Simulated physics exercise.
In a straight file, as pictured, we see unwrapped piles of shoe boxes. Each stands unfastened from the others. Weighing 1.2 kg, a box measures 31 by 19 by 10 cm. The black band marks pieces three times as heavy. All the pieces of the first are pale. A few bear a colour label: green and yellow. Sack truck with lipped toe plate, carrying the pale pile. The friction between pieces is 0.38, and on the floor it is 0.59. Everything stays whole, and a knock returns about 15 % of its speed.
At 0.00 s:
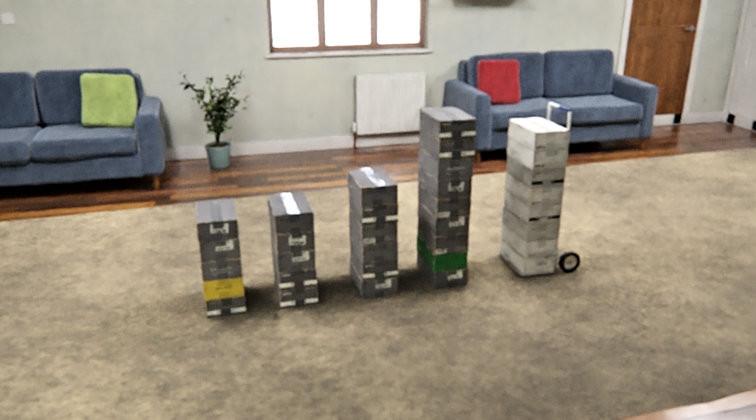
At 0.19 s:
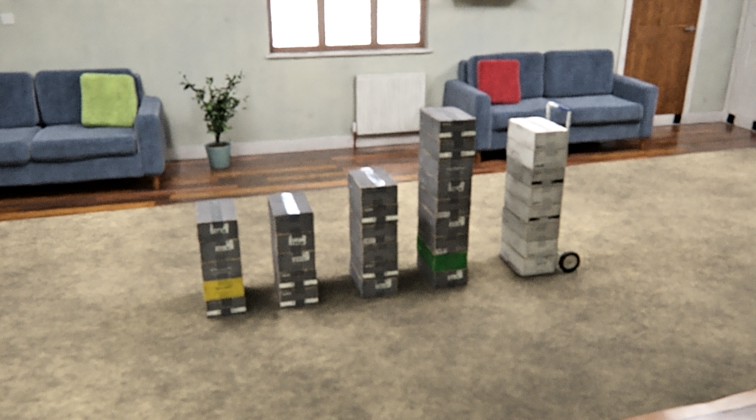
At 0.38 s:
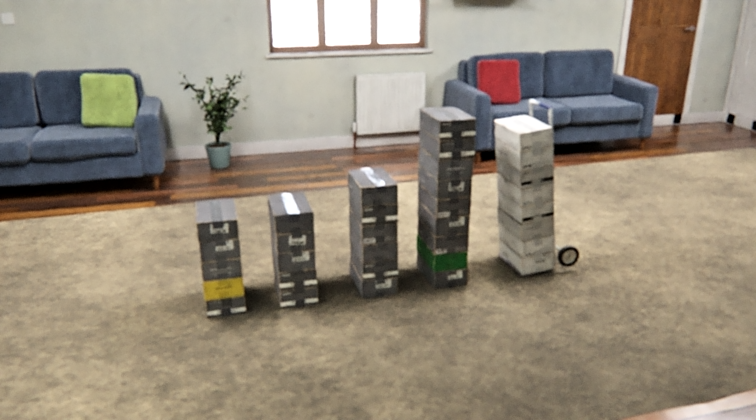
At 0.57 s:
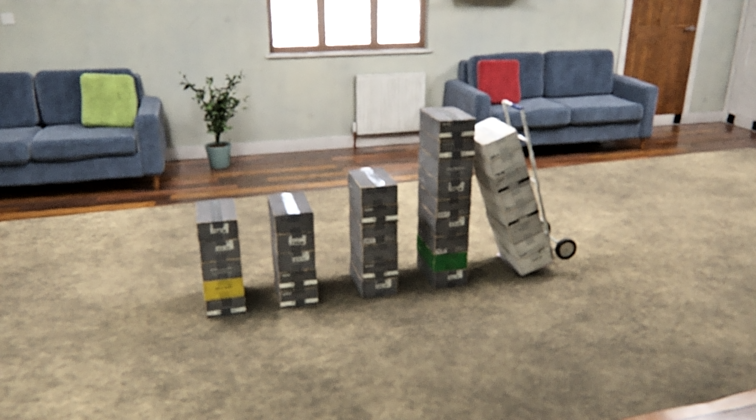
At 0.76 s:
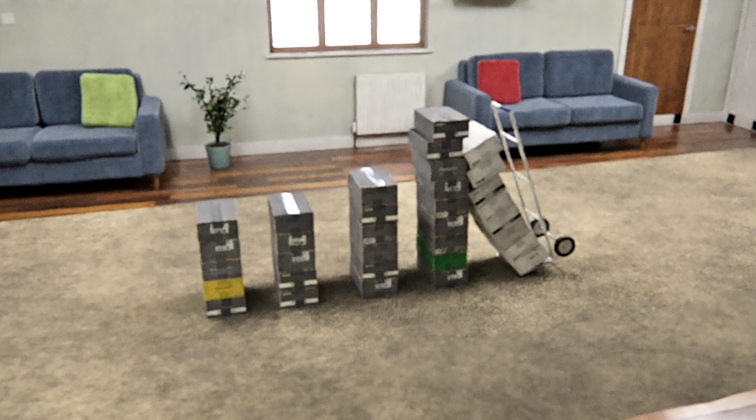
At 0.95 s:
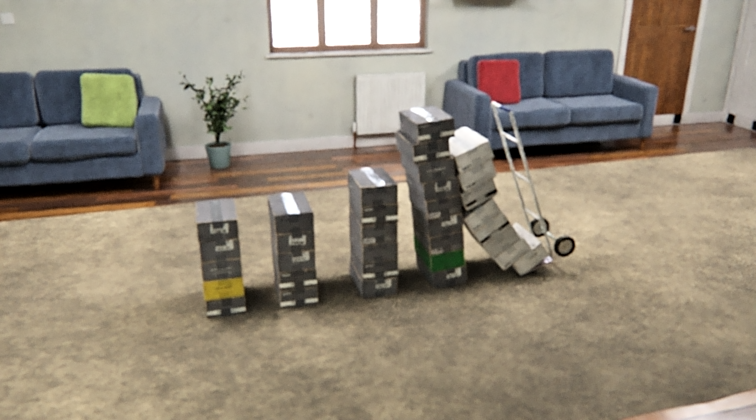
A sack truck tips forward to the left, tilting its stack of pale boxes into the tallest of four dark stacks; the pale boxes slide apart and bow, and the tall stack's upper boxes shift and lean left.
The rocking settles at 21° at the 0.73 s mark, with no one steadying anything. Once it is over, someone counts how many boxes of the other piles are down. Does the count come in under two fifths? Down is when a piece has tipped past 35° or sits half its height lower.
No.
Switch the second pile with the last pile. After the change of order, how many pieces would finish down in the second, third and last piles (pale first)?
After the swap, the second pile would have 0 down, the third 2 and the last 0.
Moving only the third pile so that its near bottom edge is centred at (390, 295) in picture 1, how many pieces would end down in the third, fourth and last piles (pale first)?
Per pile - third: 5, fourth: 3, last: 2.
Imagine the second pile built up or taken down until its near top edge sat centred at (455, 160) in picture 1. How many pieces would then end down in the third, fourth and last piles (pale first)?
The tally would be third 4, then fourth 0, then last 0.
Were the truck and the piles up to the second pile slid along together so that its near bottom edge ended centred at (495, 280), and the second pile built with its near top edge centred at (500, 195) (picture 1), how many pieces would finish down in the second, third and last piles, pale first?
Second 4, third 0, last 0.
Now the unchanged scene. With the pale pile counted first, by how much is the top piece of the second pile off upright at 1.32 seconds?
20° from upright.
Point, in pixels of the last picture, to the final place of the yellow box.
Around (150, 292).
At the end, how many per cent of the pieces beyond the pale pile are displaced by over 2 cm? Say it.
95 % shifted.
By 1.32 s, 8 of the pale pile down; 2 of the 25 other boxes down; green box tilted 23°.
By 1.80 s, 8 of the pale pile down; 10 of the 25 other boxes down; green box tilted 35°, 56 mm lower.
By 2.72 s, 7 of the pale pile down; 20 of the 25 other boxes down; yellow box on its side; green box tilted 35°, 57 mm lower.
When it is over (4.7 s), 7 of the pale pile down; 21 of the 25 other boxes down; yellow box on its side; green box tilted 35°, 57 mm lower. That is 84 per cent. In pixels of the last frame, middles, yellow box near (150, 292), green box near (407, 264).
